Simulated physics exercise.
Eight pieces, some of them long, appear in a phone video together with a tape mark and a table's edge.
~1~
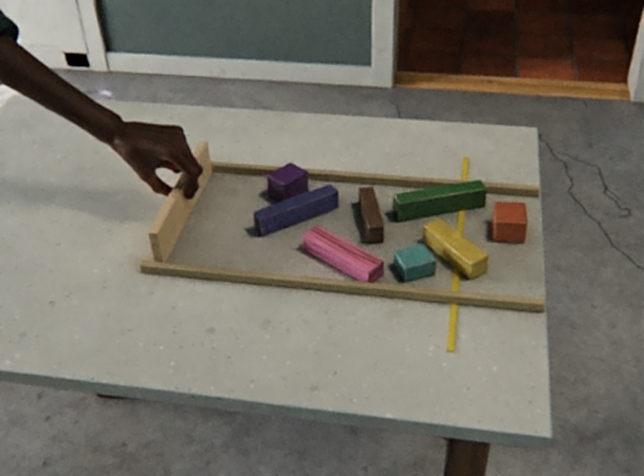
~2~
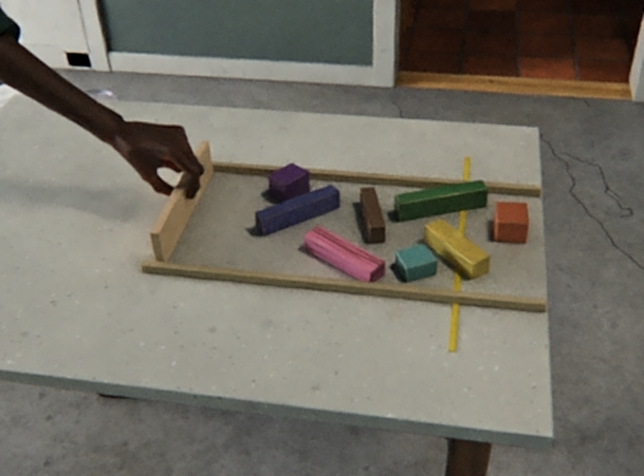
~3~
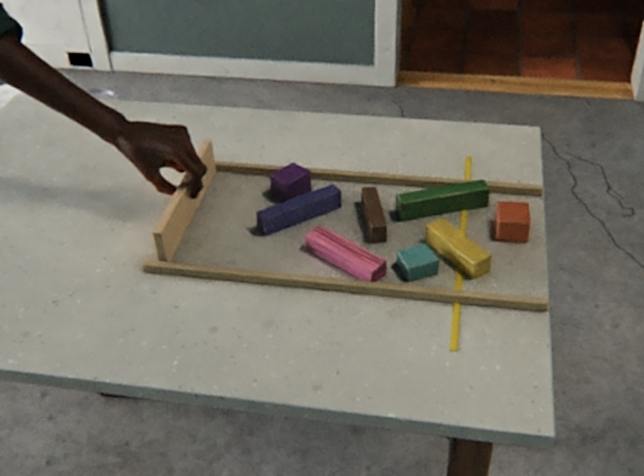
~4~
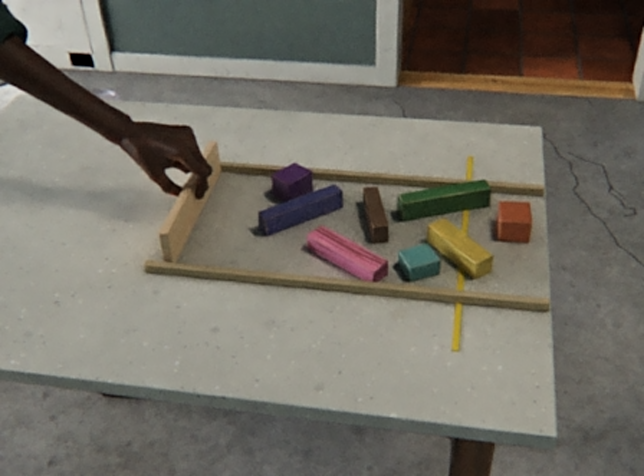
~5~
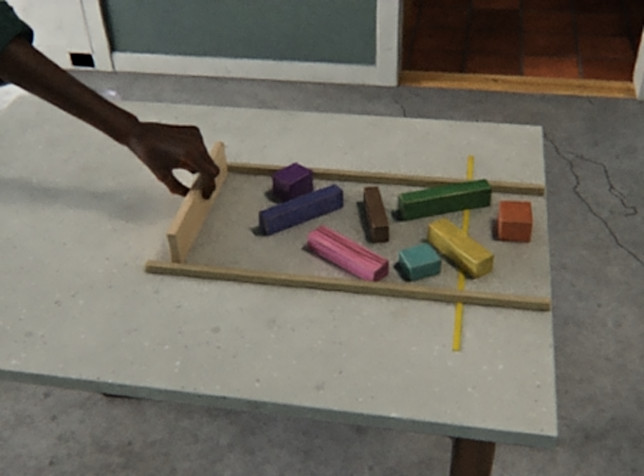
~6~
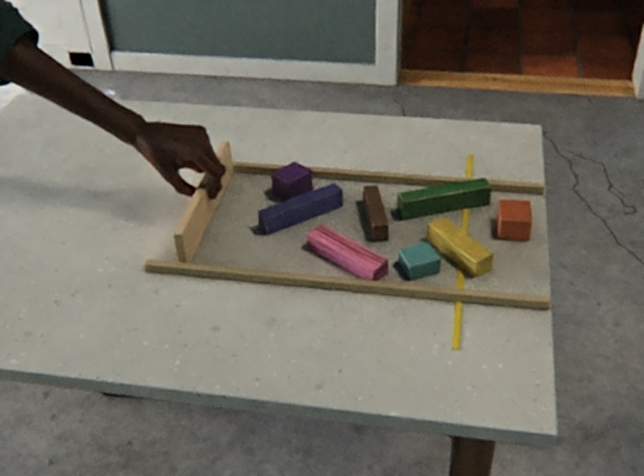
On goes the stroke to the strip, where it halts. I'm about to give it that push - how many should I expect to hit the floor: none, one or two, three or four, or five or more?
Expect one or two.
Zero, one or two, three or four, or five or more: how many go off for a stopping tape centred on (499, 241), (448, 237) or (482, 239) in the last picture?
Counts as listed: 3 or 4 / not one / either three or four.
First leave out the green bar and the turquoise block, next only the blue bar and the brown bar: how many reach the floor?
Try 1: 0; try 2: 0.
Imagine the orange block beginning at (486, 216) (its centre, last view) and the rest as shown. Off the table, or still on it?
From that start it falls away.
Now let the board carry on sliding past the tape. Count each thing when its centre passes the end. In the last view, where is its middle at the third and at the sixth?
Pixels in order: Roughly (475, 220), roughly (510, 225).
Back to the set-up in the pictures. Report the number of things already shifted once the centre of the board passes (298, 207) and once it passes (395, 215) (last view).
One spot: 2. Other spot: 7.
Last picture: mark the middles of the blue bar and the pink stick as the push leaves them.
Blue bar: (491, 217); pink stick: (511, 270).
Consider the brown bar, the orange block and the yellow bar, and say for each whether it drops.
Brown bar: Still up; orange block: Ends up off; yellow bar: Ends up off.
Early on, none off yet; orange block at rest near (514, 220); yellow bar at rest near (459, 246); green bar at rest near (444, 199).
A while later, none off yet; orange block at rest near (514, 220); yellow bar travelled a little near (478, 243); green bar travelled a little near (472, 205).
Finally, the number that fall off is one or two; lost, yellow bar and orange block.
